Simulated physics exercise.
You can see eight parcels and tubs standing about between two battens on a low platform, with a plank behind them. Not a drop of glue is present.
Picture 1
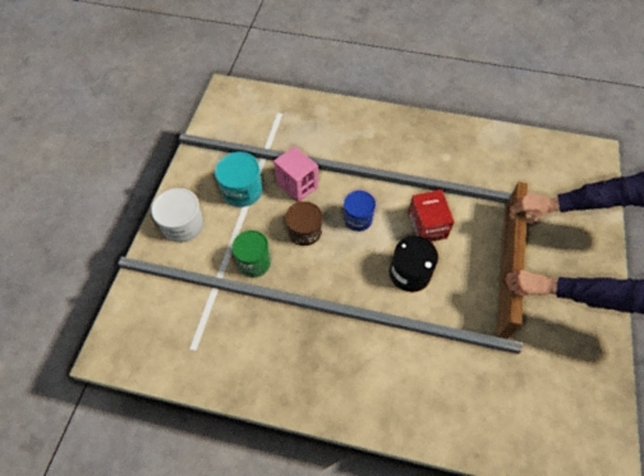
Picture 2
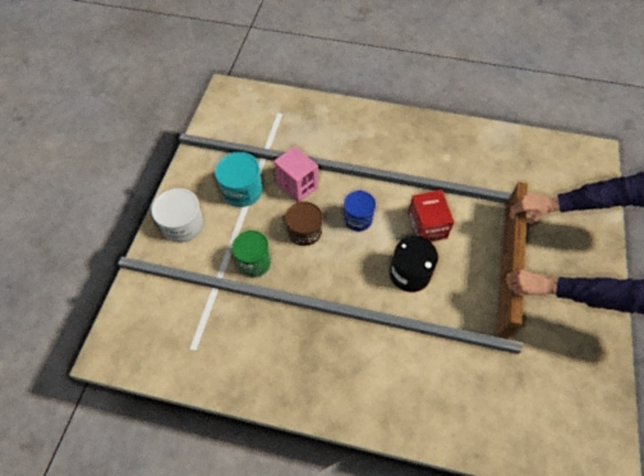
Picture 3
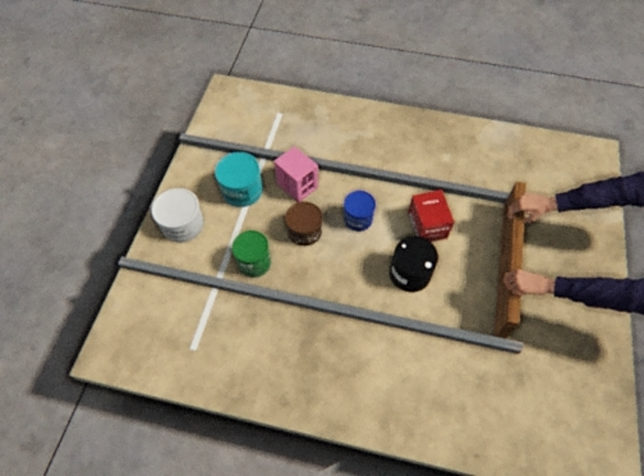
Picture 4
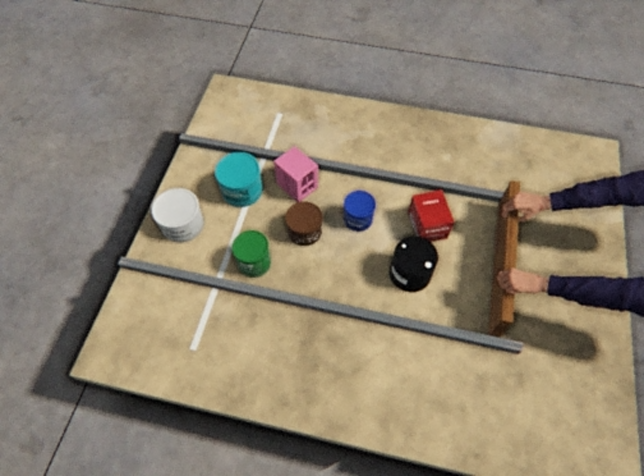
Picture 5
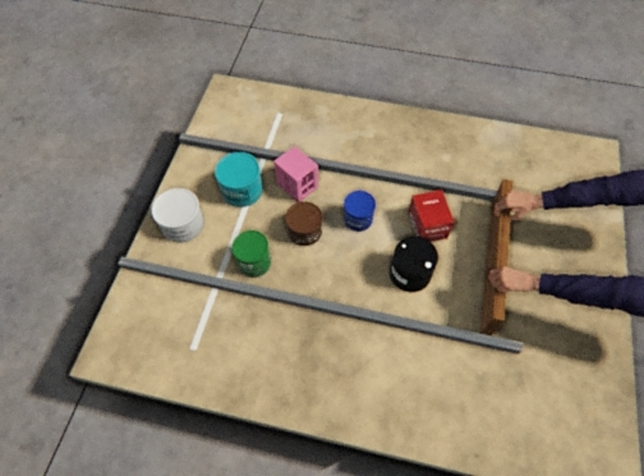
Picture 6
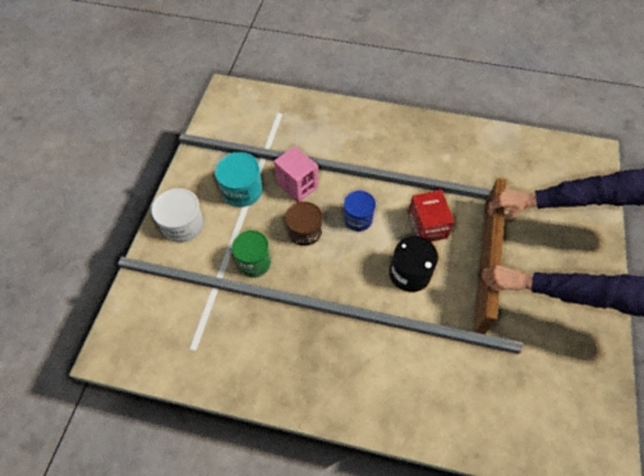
The clip shows colourful pails, a pink crate, a red container and a black canister standing between two battens on a low platform, while two hands slide a wooden plank slightly left towards them; the objects stay still.
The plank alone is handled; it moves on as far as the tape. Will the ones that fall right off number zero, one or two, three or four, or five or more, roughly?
Watching this, the number dropping off is nil.
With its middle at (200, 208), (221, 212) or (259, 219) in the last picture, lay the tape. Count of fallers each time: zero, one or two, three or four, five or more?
Result per tape, in order - either three or four / either one or two / none.
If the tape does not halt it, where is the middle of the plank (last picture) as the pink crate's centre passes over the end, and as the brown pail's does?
Middle: Roughly (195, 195); roughly (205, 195).
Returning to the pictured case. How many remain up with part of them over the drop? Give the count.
The count would be 2.
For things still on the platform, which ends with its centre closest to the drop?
White pail, foremost.
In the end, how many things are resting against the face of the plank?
Contact count: 2.
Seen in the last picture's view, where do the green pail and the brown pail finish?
You'll see the green pail at (195, 252), with the brown pail at (187, 204).
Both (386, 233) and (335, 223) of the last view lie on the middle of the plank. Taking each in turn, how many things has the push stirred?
3, then 5.
Early on, none off yet; white pail at rest near (179, 216); turquoise pail at rest near (240, 181); green pail at rest near (253, 255).
Finally, the number that fall off is zero.
